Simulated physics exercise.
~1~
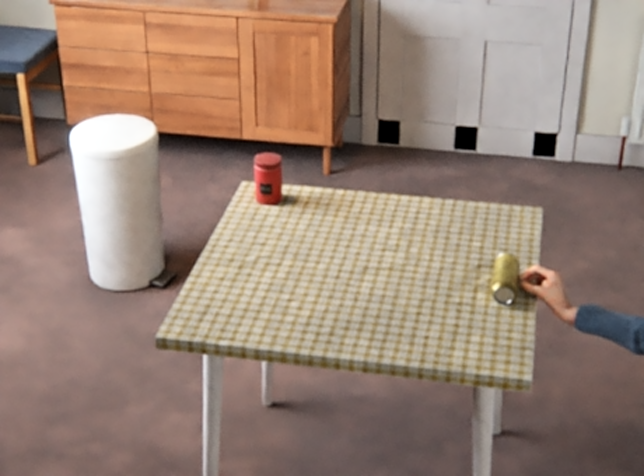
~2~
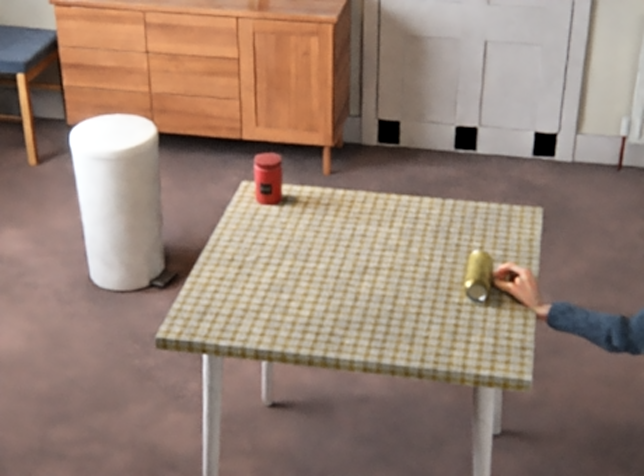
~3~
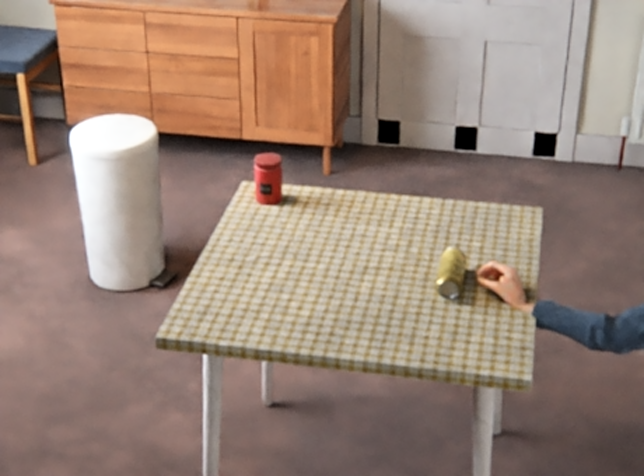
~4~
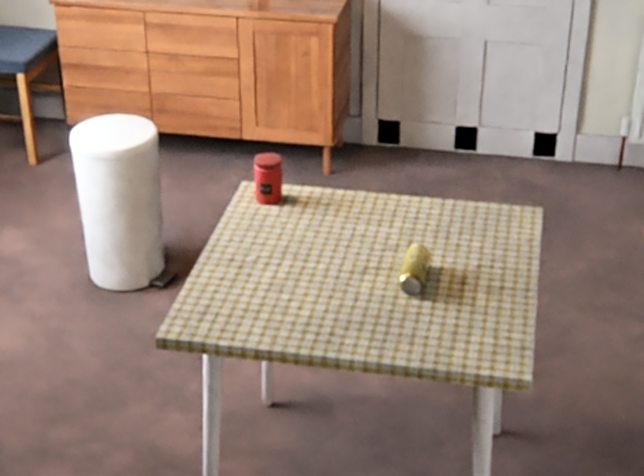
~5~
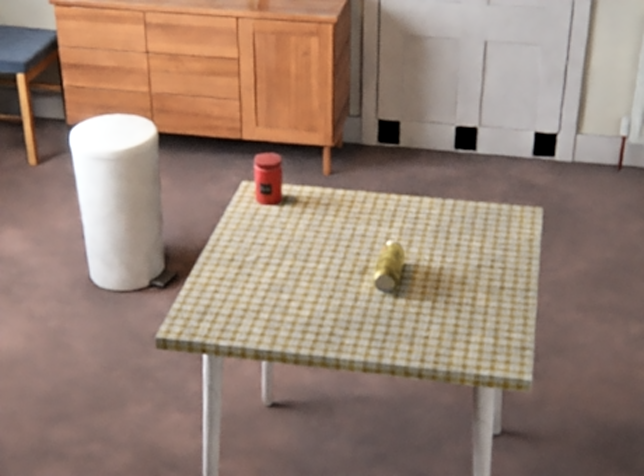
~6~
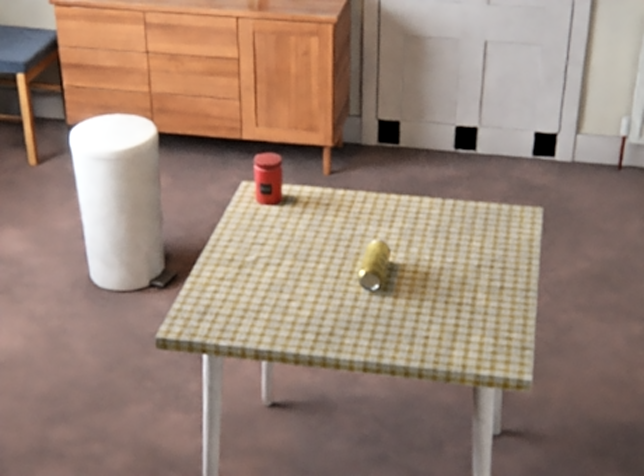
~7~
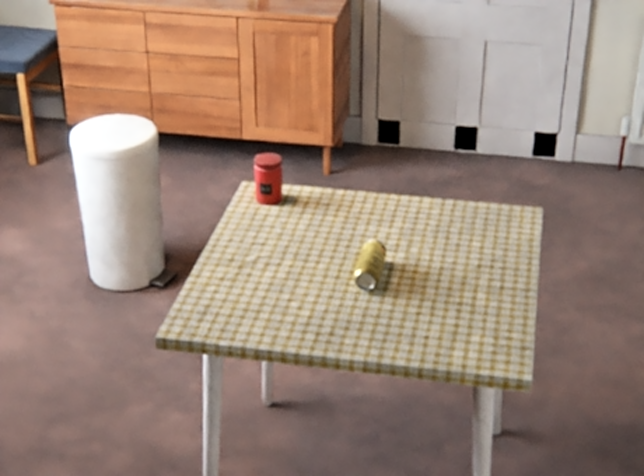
A yellow can lies on its side near the right edge of a checked table, seen from above and in front in a room with a brown floor. A red jar stands at the table's far left corner, with a white bin to the left and a wooden sideboard behind. A hand in a blue sleeve pushes the can leftward, then lets go and draws back out of view. The can keeps rolling left across the cloth, gradually slowing. It comes to rest near the middle of the table, still on its side, while the red jar stays put.
